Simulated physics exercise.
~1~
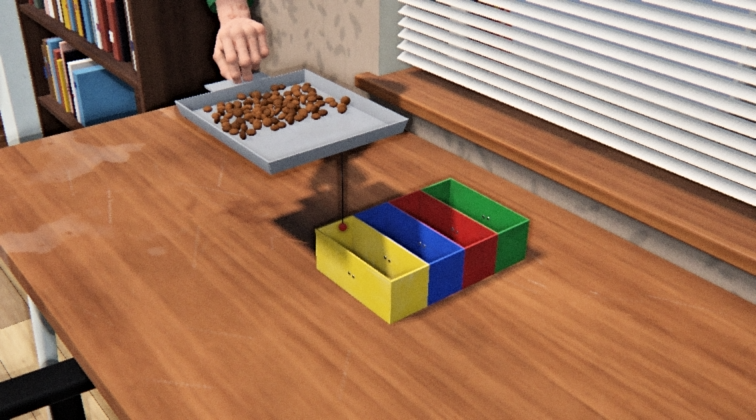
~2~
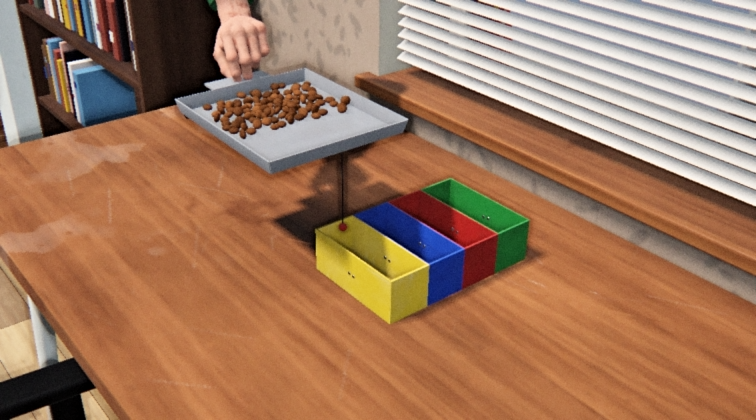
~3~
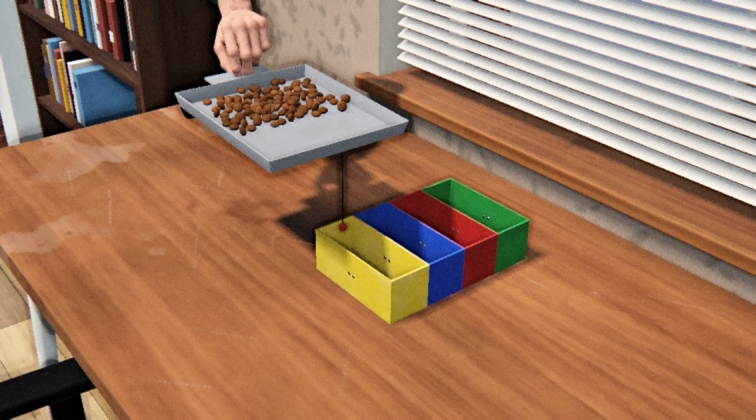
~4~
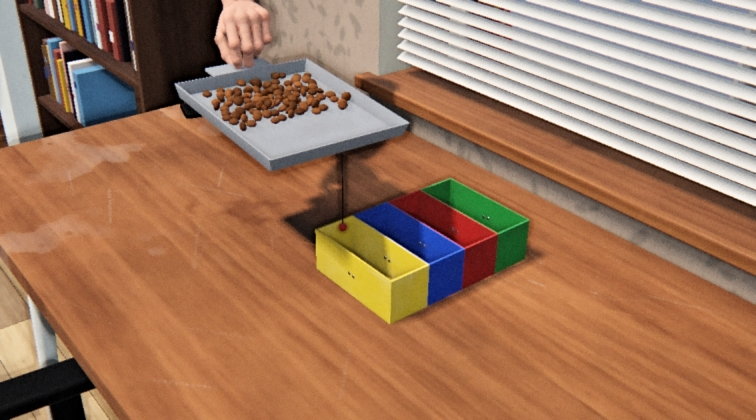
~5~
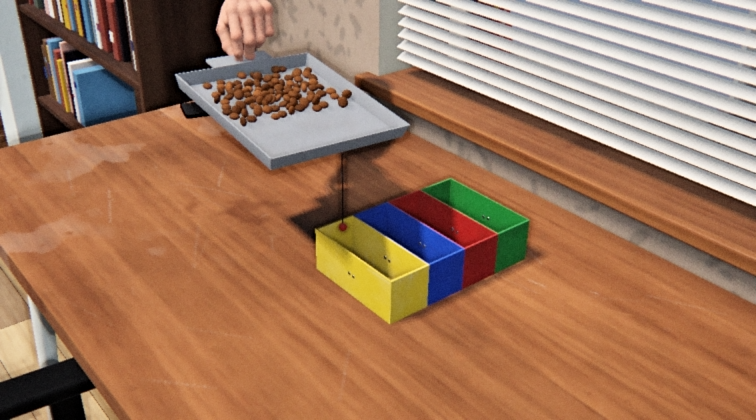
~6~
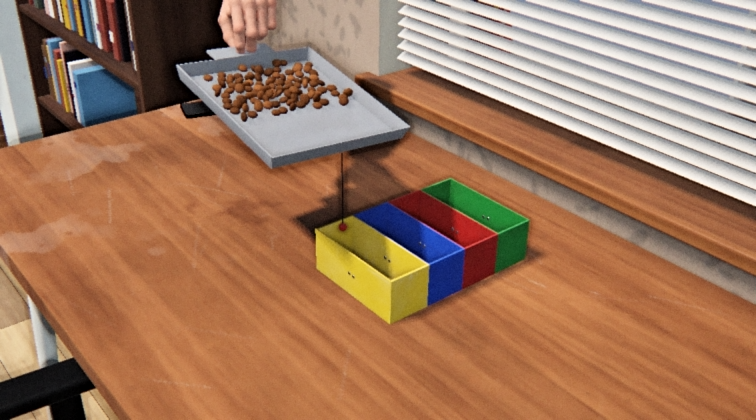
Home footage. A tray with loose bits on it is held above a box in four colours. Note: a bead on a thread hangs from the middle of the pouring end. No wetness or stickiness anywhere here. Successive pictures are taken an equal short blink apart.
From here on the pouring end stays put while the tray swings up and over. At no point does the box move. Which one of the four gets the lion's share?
Lion's share: Blue.
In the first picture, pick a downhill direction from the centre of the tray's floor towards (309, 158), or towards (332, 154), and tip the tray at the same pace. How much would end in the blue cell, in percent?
0 % and 10 %, roughly.
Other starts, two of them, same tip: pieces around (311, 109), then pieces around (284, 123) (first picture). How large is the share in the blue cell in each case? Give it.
First about 70, then 60 per cent.
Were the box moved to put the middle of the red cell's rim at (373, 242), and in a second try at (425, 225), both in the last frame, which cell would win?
The green cell, then the cell in red.
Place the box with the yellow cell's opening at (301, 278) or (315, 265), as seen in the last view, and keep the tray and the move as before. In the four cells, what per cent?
Roughly 100 per cent, and 100 per cent.
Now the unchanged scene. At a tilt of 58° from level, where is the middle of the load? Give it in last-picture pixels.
The middle of the load sits near (364, 126).
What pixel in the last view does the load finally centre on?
I'd say the middle ends up at about (403, 262).
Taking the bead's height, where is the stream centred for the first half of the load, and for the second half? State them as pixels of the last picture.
Earlier half at (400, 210), later half at (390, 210).
Shortly afterwards, tray tipped steeply; all but a few on the tray; only a few in the blue cell; only a few falling or outside the box.
Next, tray tipped right over; near a quarter on the tray; near half in the blue cell; a little in the red cell; a little in the yellow cell; near a quarter falling or outside the box.
Some moments later, tray tipped past a quarter turn; near two thirds in the blue cell; near a quarter in the red cell; a little in the yellow cell; only a few falling or outside the box.
In the end, tray tipped past a quarter turn; near two thirds in the blue cell; near a quarter in the red cell; a little in the yellow cell; none at all in the green cell; only a few outside the box.
